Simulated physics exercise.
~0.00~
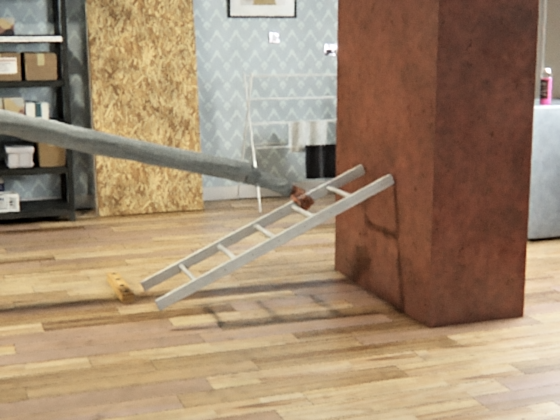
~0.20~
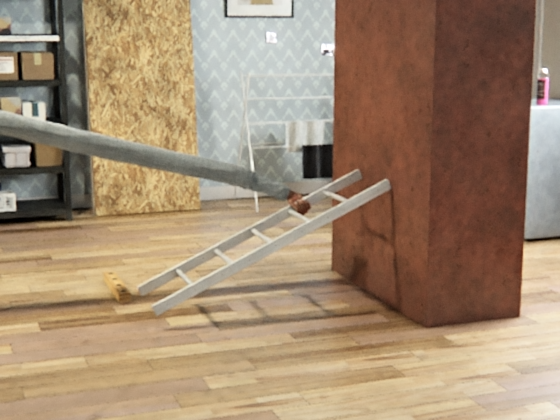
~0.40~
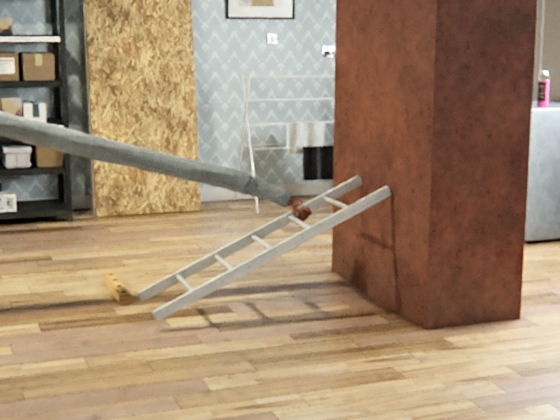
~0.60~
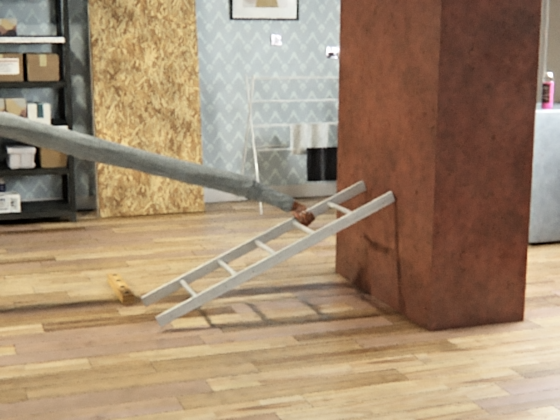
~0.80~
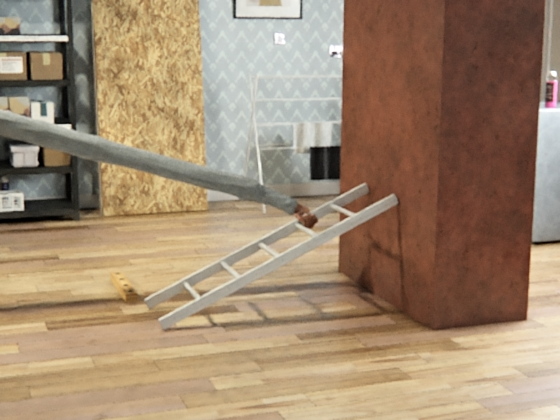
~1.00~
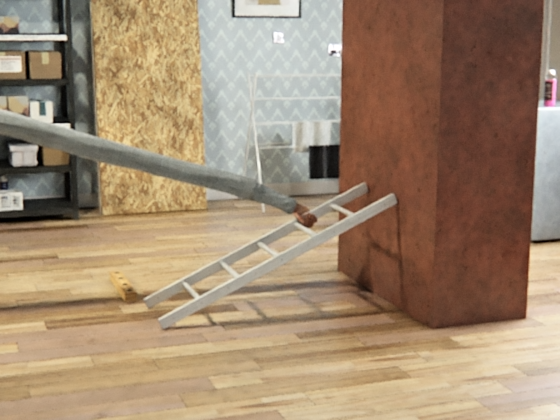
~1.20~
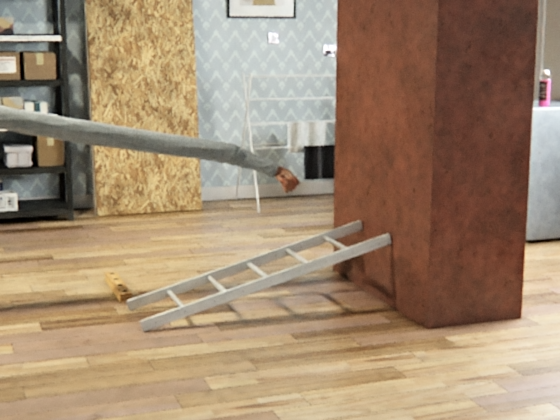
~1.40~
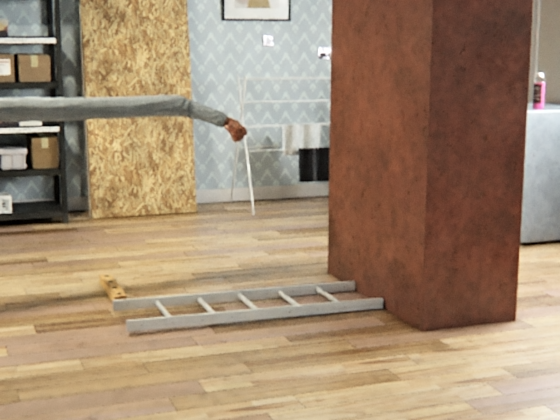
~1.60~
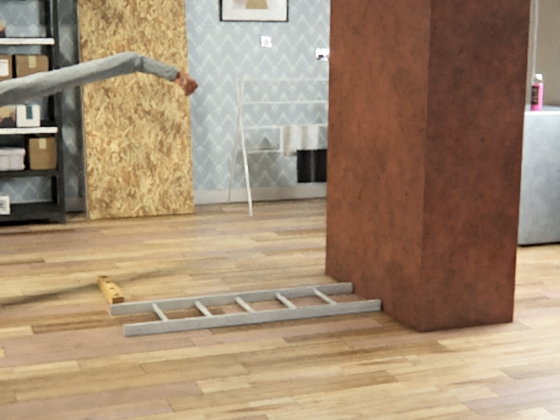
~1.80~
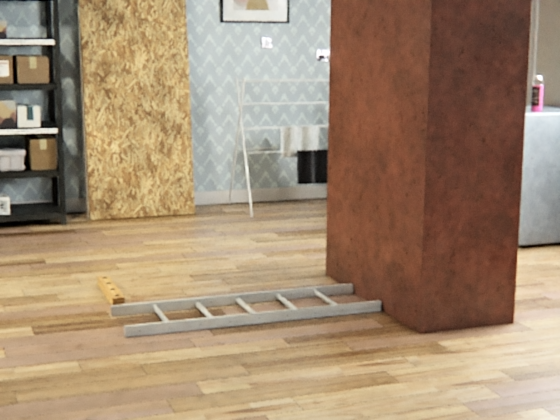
In a room with a pale wooden floor and a grey herringbone wall, seen from the front by a slightly swaying camera, a reddish-brown block like a cupboard stands right of centre. A white ladder-like gate leans low against its left side, and a small yellowish batten lies by the gate's foot. A grey-sleeved arm reaches in from the left, its hand at the gate's upper part, as the gate shifts slightly lower. The hand lets go and draws back to the left while the gate slips down. The arm leaves, and the gate lies flat and still beside the block.
